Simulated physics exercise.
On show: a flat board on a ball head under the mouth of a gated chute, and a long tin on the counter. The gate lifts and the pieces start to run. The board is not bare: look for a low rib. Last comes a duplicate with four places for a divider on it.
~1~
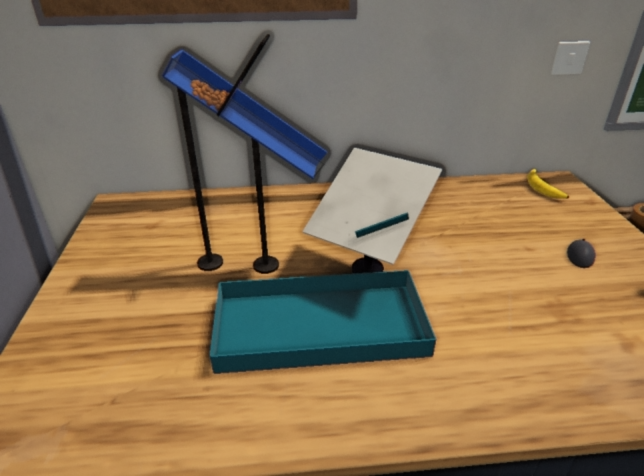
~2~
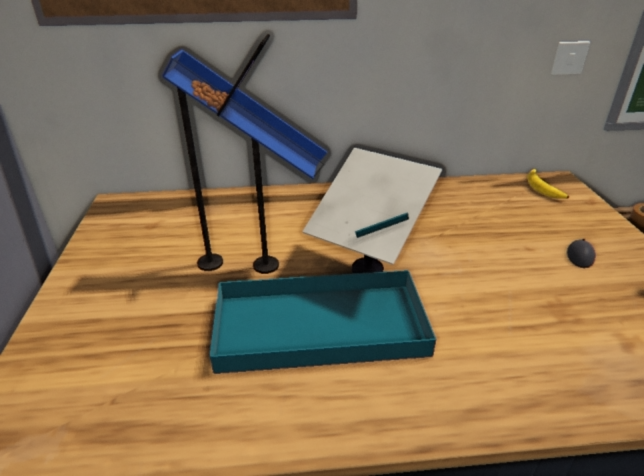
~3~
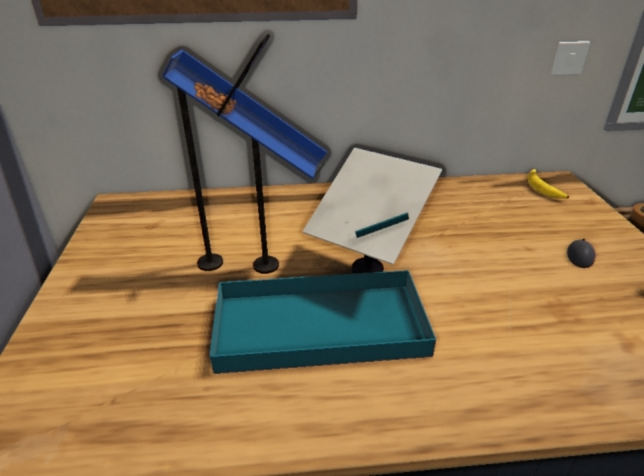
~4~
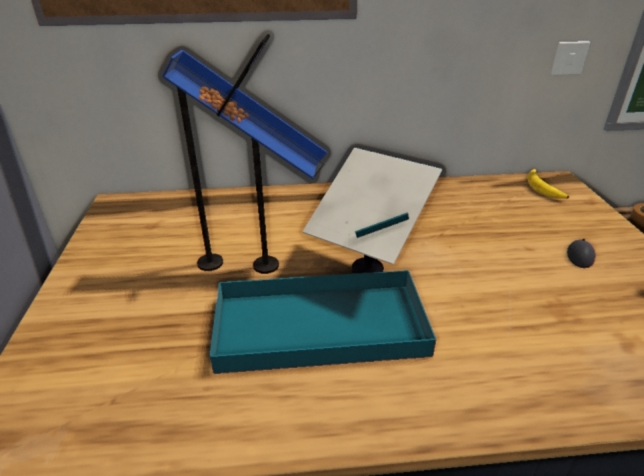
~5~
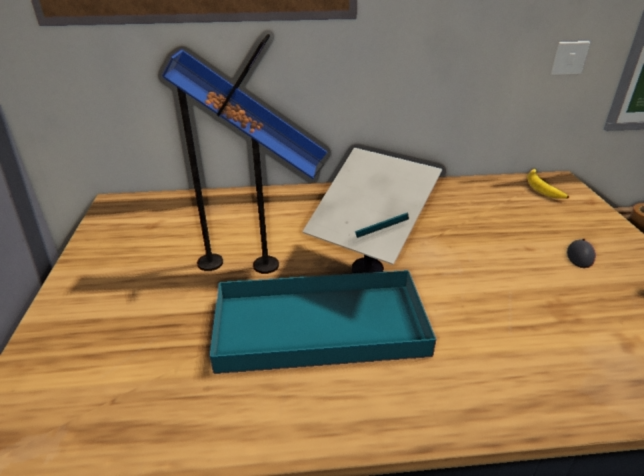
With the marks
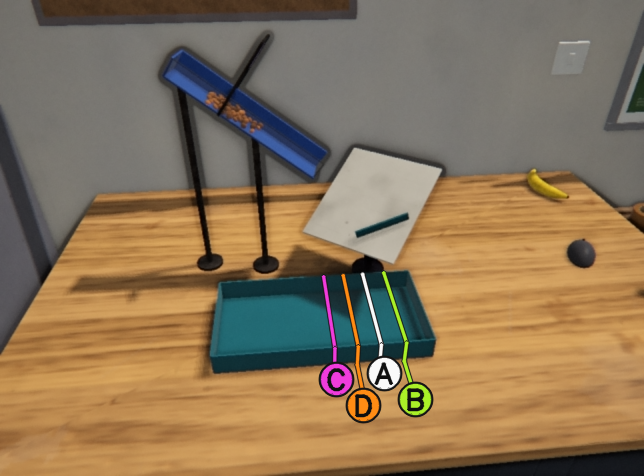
Small brown pieces slide slowly down a sloping blue chute above an empty teal tray.
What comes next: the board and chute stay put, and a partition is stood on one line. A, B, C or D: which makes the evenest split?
Choose C.
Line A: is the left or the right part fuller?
Left.
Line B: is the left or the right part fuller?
The left side.
On the marked copy, line A crosses the front rim at (381, 343); line B crosses the front rim at (406, 341); line C crosses the front rim at (334, 347); line D crosses the front rim at (358, 345).
With A, of what is caught, all on the left of the divider, none on the right.
With B, of what is caught, all on the left of the divider, none on the right.
With C, of what is caught, about half on the left of the divider, about half on the right.
With D, of what is caught, all on the left of the divider, none on the right.
